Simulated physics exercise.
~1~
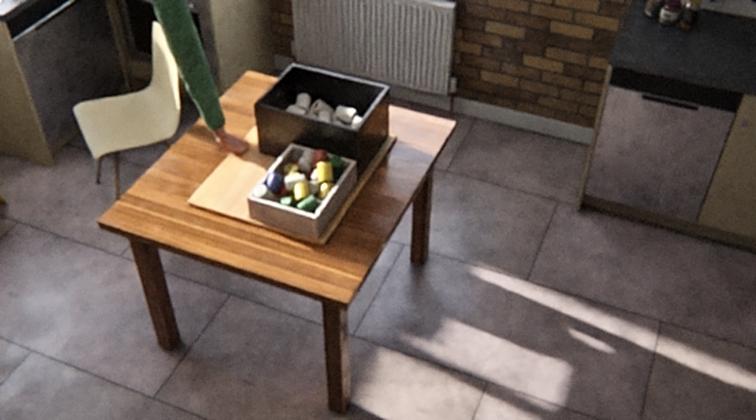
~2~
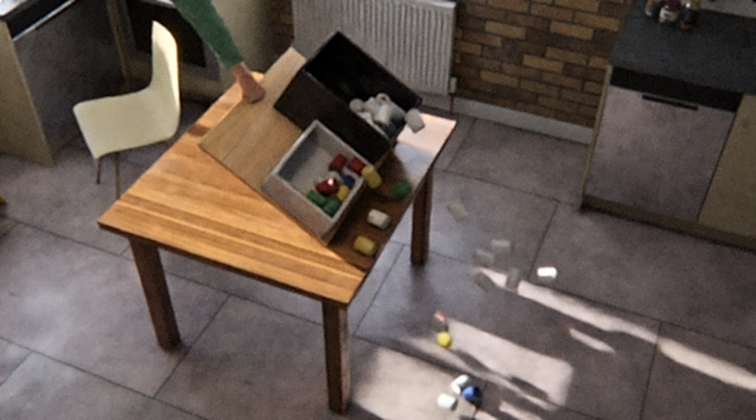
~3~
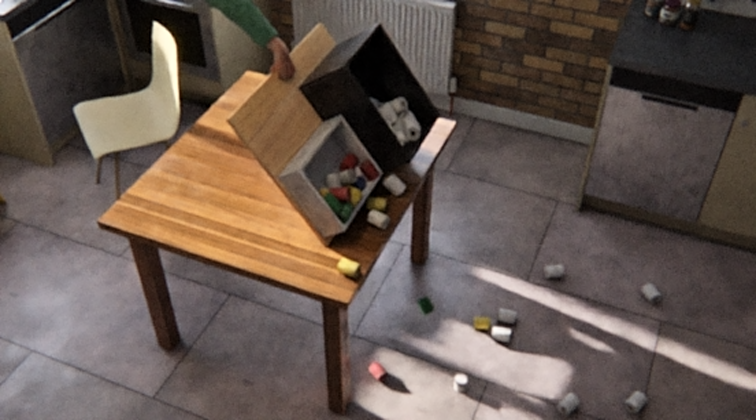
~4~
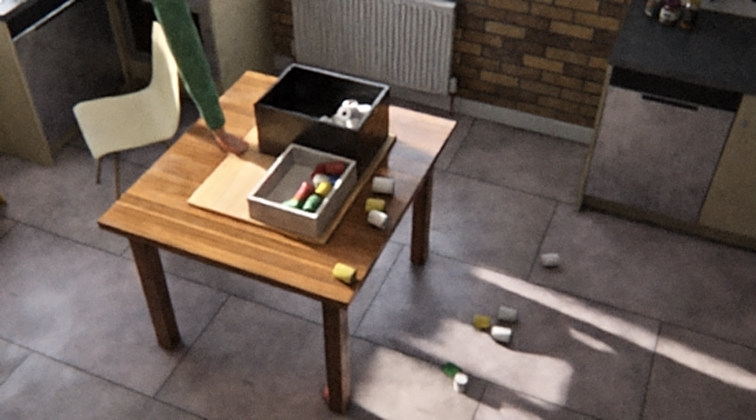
A hand lifted the left side of a board on a wooden table, tipping its black and white baskets steeply rightward so white rolls and colourful jars spilled onto the table and floor, then lowered it flat with some still inside both.
